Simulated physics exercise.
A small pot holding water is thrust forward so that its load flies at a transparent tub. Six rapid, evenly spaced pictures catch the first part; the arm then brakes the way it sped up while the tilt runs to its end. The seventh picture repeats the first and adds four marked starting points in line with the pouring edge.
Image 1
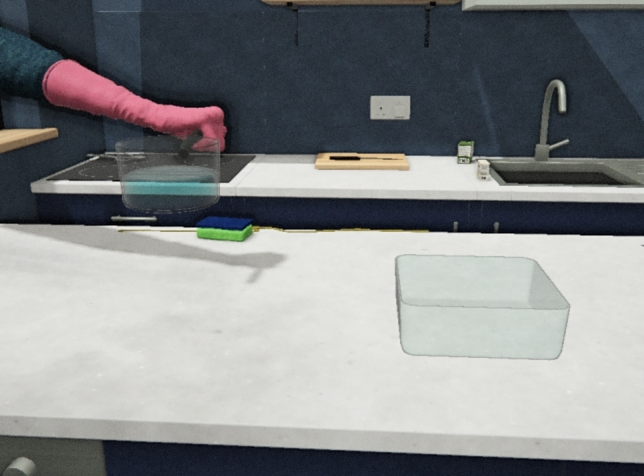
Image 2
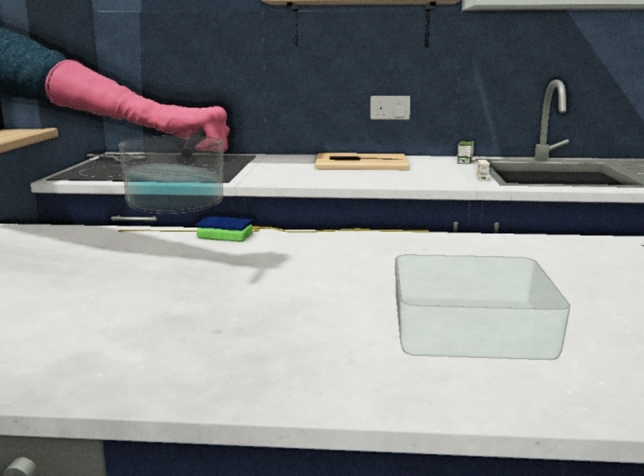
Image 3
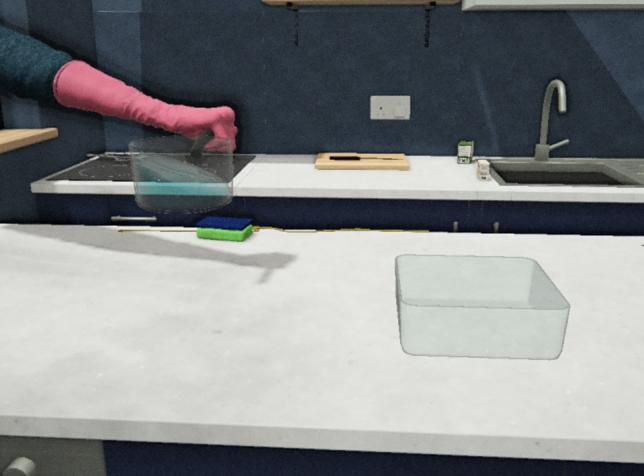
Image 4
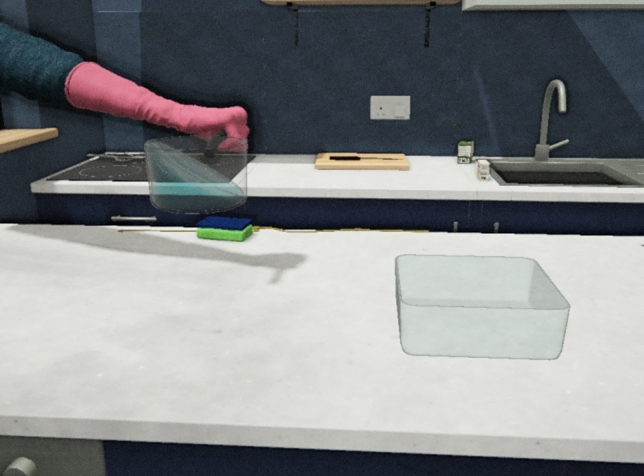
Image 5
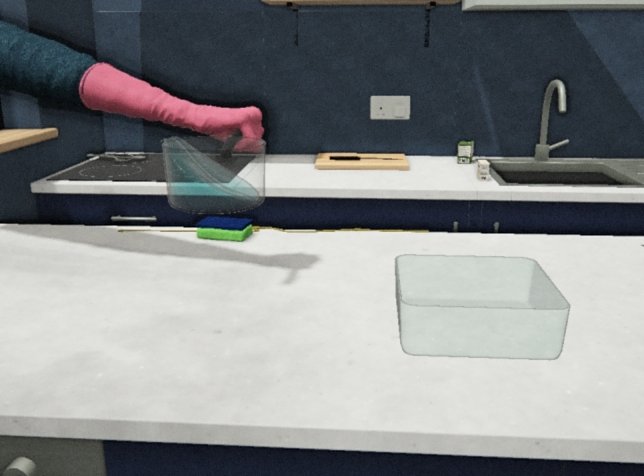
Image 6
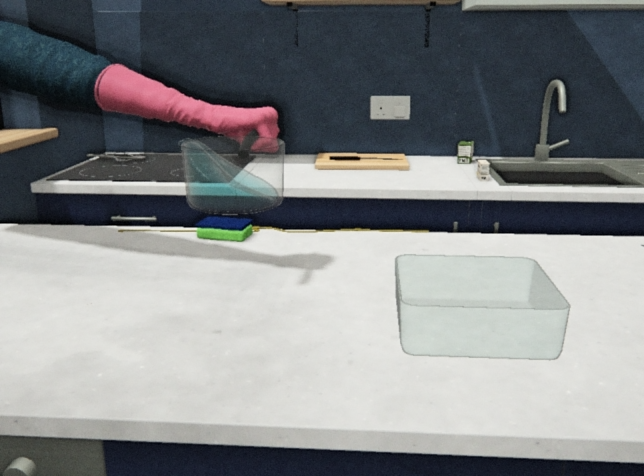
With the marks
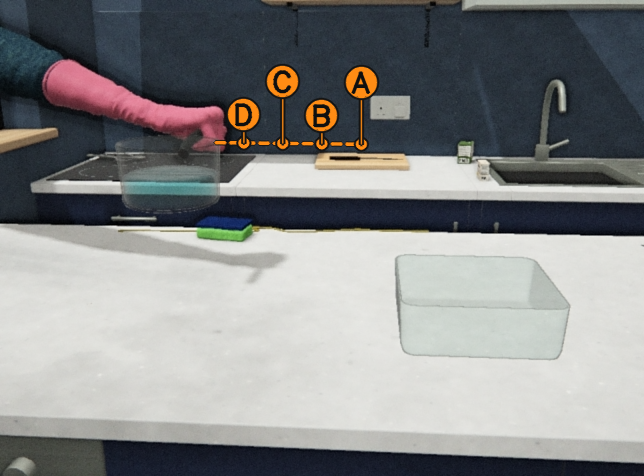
In a kitchen, a pink-gloved hand moves a clear container of blue liquid rightward above a white counter, the liquid sloshing inside.
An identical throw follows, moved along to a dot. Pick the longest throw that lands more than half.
C will do.
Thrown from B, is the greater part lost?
No.
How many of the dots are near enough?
Three of them.
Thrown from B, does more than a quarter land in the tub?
Yes, it does.
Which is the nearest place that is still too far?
The answer is D.
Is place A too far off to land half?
No.
On the marked copy, A at (361, 144); B at (321, 143); C at (282, 143); D at (243, 142).
If A is chosen, about 81 % lands in the tub, 6 % falls short and 13 % goes beside or beyond.
If B is chosen, about 86 % lands in the tub, 8 % falls short and 6 % goes beside or beyond.
If C is chosen, about 74 % lands in the tub, 16 % falls short and 10 % goes beside or beyond.
If D is chosen, about 19 % lands in the tub, 77 % falls short and 4 % goes beside or beyond.
